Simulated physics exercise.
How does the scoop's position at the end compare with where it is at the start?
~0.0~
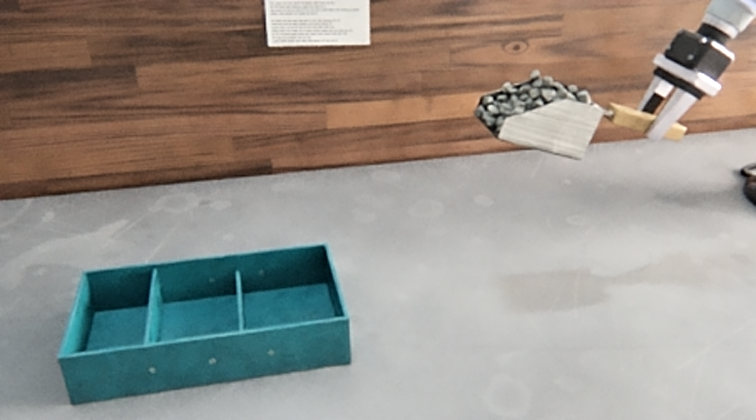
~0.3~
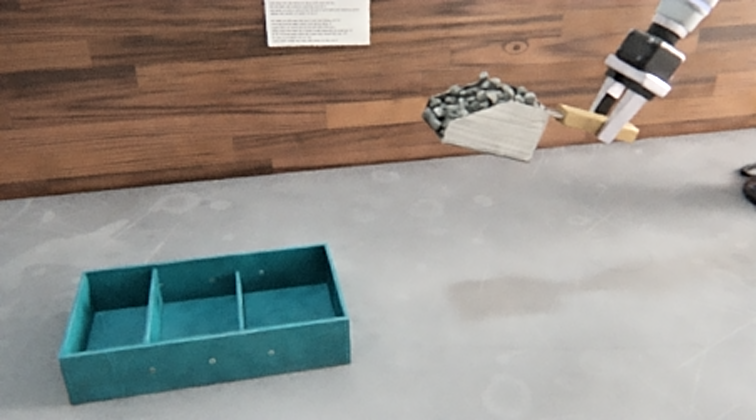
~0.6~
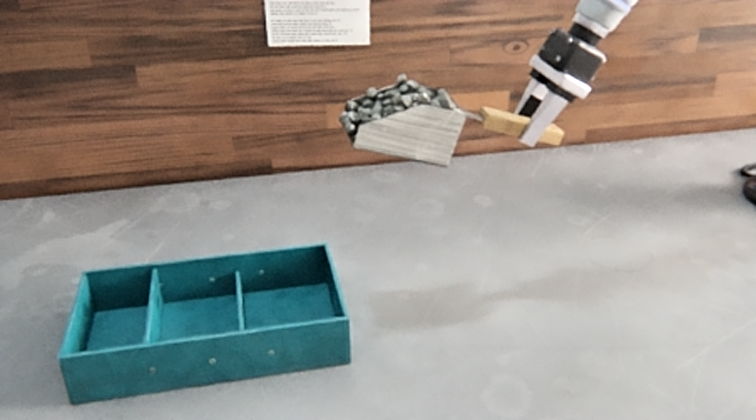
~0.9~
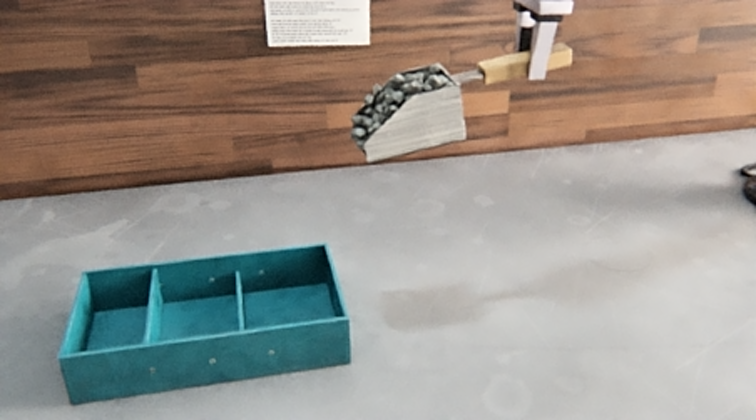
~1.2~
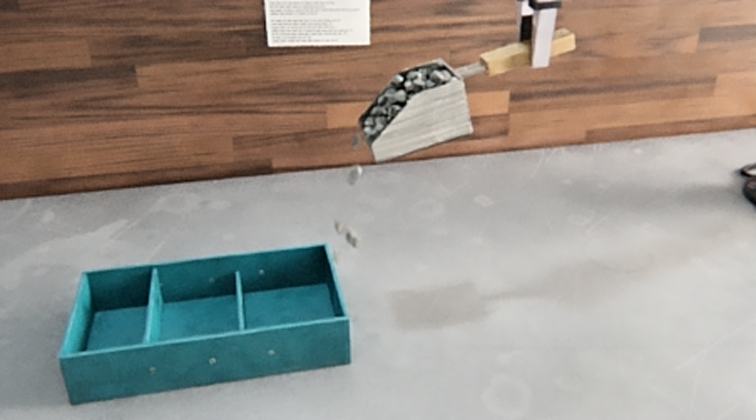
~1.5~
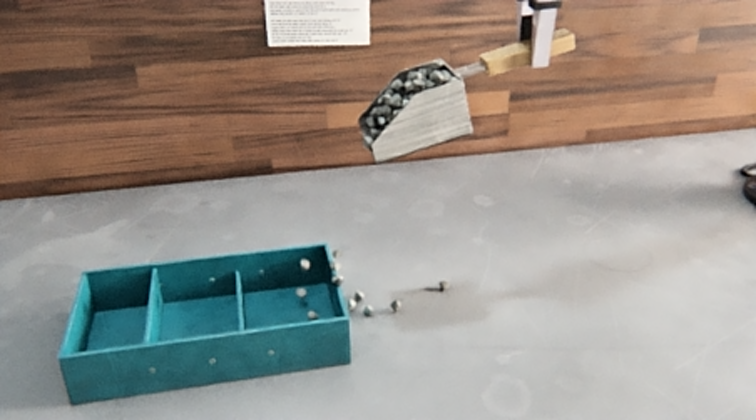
At the start the scoop is held over toward the right side, and by the end it is well to the left of that, nearer the teal box, with its handle gripped somewhat higher.
